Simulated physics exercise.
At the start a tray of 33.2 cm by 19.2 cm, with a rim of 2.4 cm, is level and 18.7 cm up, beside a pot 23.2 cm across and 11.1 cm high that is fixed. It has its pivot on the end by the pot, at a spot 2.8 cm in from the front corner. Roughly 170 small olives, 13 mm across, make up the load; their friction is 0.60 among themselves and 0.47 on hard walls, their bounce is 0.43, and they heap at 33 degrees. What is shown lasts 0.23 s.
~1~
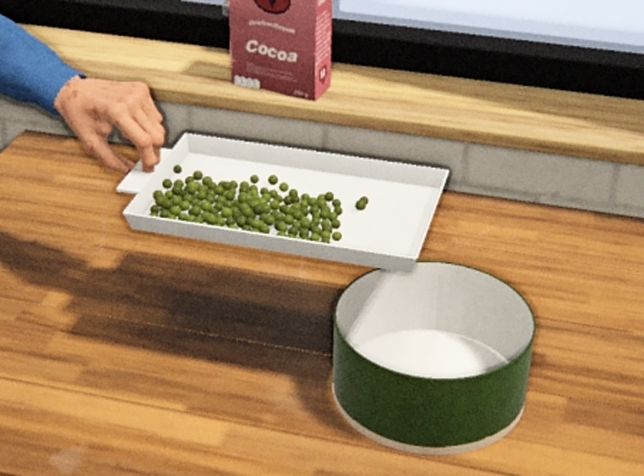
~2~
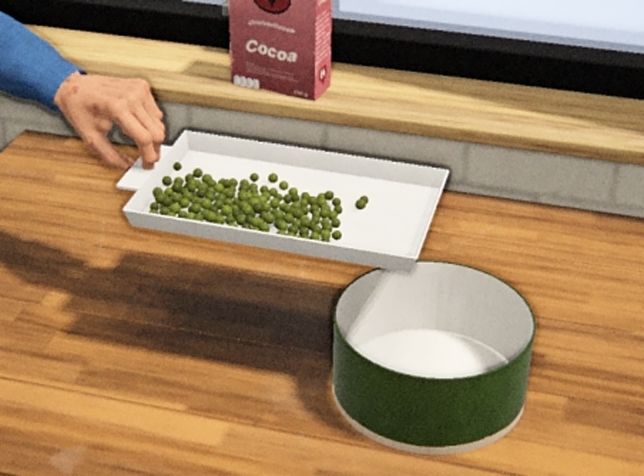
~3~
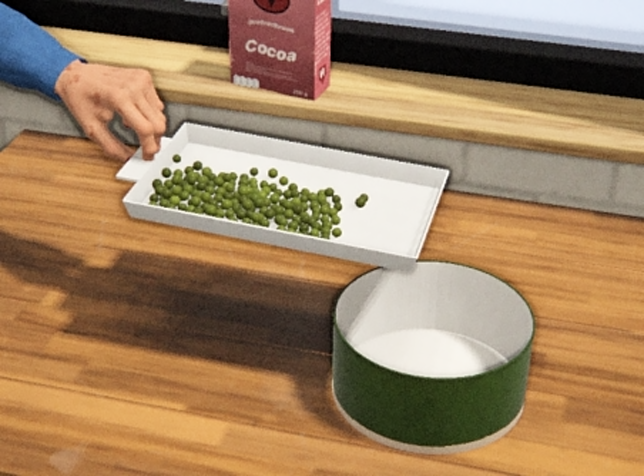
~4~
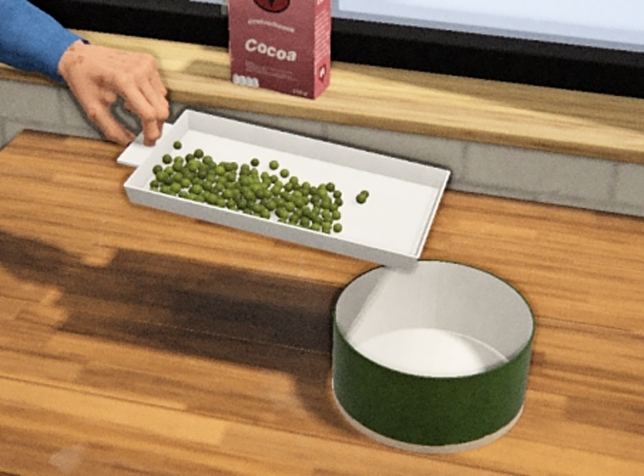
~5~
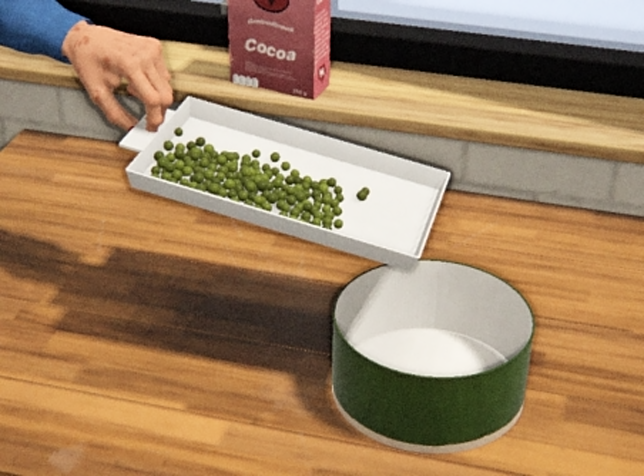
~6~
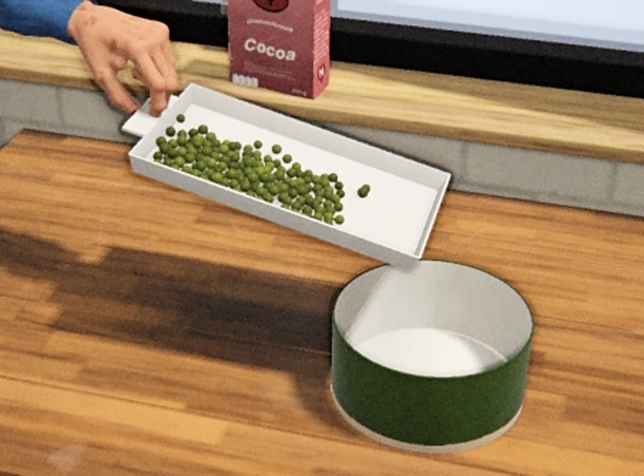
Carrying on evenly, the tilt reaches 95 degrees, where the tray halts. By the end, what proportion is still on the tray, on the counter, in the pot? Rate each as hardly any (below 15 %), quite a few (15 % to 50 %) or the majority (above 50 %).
I would put it this way: Tray: Hardly any, counter: Quite a few, pot: The majority.
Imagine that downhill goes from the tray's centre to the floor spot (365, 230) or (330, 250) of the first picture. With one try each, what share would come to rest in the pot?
95 and 85 %.
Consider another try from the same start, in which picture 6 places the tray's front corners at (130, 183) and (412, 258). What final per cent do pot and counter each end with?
The pot gets 90 and the counter 10.
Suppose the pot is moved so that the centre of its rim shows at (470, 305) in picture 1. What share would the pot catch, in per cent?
Roughly 80 per cent.
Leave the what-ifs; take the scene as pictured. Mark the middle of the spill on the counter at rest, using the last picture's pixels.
Middle of the spill at rest: Roughly (492, 311).
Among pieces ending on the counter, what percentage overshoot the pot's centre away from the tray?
Some 80 per cent.
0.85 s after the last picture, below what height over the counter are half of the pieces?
I'd put it near 18 cm.
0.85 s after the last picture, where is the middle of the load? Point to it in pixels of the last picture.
Load centre: About (433, 221) px.
Then, 0.51 s after the last picture, tilt 52 degrees; the tray holds 100 %, the pot 0 %.
Then, 0.85 s after the last picture, tilt 78 degrees; the tray holds 65 %, the pot 15 %.
Then, 1.29 s after the last picture, tilt 95 degrees; the tray holds 15 %, the pot 40 %.
In the end, tray 0 %, counter 45 %, pot 55 %.
